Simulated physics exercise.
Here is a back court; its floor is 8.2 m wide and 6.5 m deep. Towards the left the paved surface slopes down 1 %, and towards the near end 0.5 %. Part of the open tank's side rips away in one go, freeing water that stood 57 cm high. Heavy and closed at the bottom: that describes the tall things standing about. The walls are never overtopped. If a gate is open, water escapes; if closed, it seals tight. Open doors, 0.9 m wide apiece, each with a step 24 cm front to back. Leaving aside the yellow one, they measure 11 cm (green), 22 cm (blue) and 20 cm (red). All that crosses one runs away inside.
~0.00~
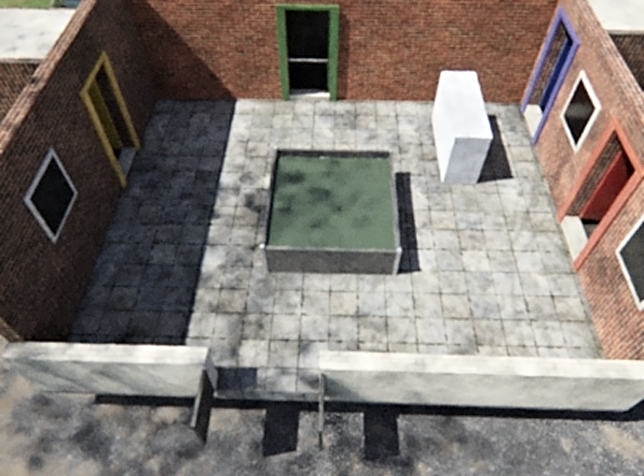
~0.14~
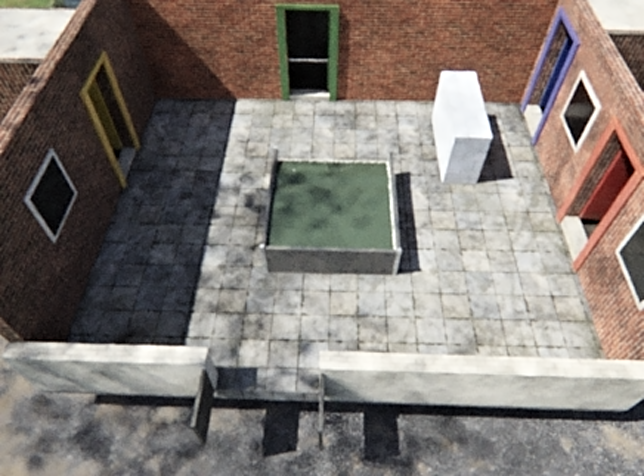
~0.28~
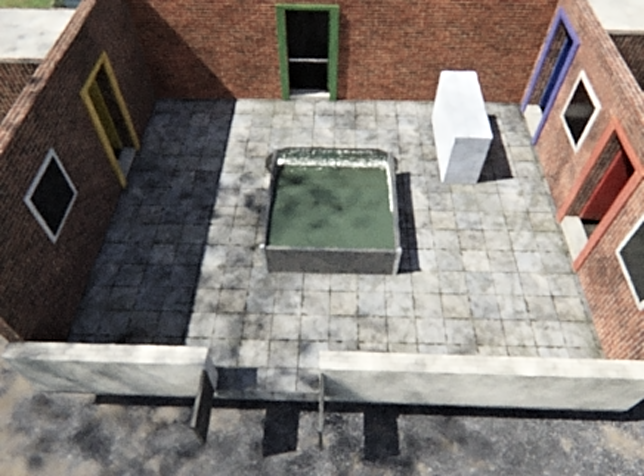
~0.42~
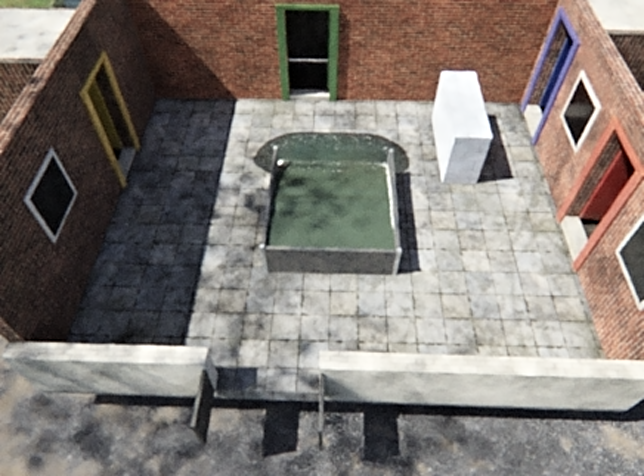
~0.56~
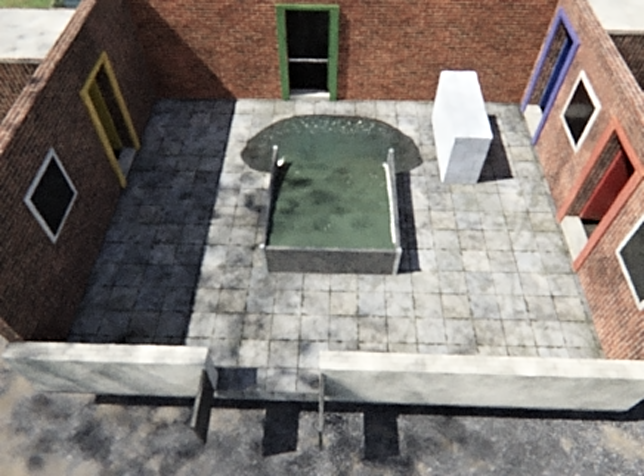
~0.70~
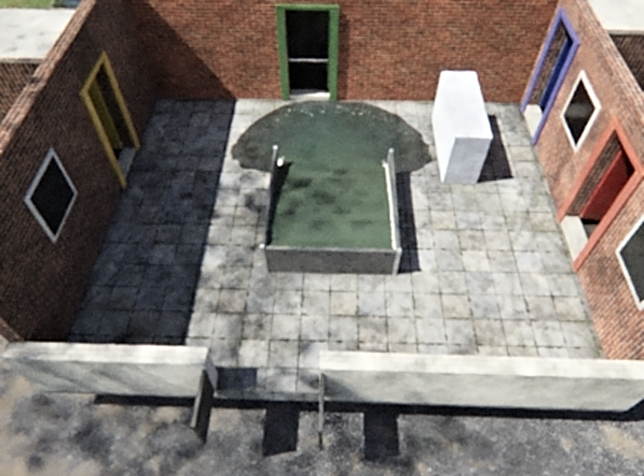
In the video, a square open tank of greenish water stands in a brick-walled paved court with coloured doorways and a white block; its far side gives way, and water pours out, spreading in a widening rounded sheet across the paving behind it.
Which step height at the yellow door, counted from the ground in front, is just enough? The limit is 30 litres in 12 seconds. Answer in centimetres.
A height of roughly 6.5 cm is just enough.
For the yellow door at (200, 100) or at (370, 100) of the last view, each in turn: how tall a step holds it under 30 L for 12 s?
First place around 8.0 cm, second around 23 cm.
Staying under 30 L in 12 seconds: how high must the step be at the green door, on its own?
Door green, min height approx. 27 cm.
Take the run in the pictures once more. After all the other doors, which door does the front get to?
Coming last is the red one.
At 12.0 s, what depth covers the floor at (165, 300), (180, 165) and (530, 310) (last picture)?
In order: Around 8, 6 and 5 cm.
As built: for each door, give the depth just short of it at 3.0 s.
Lab note, depth in cm: Green 25; blue 17; red 0; yellow 0.
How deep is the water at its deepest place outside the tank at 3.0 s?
30 cm.
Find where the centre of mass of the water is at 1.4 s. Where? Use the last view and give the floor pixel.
My guess is close to (332, 181).
After 1.4 s water covers 20 % of the floor, deepest (34 cm) near (347, 106); it has not reached the yellow door.
After 3.0 s water covers 30 % of the floor, deepest (30 cm) near (157, 98); it has not reached the yellow door.
After 12.0 s water covers 95 % of the floor, deepest (12 cm) near (55, 369); 7 cm at the yellow door, 1 litre in over its 11 cm step.
At the yellow door as built, the water arrived by 3.2 s and peaked near 11 cm at 5.0 s.
With a step of 6 cm, 41 litres would have come in within the 12 s; with 8 cm, 15 litres. So under 30 litres takes about 6.5 cm.
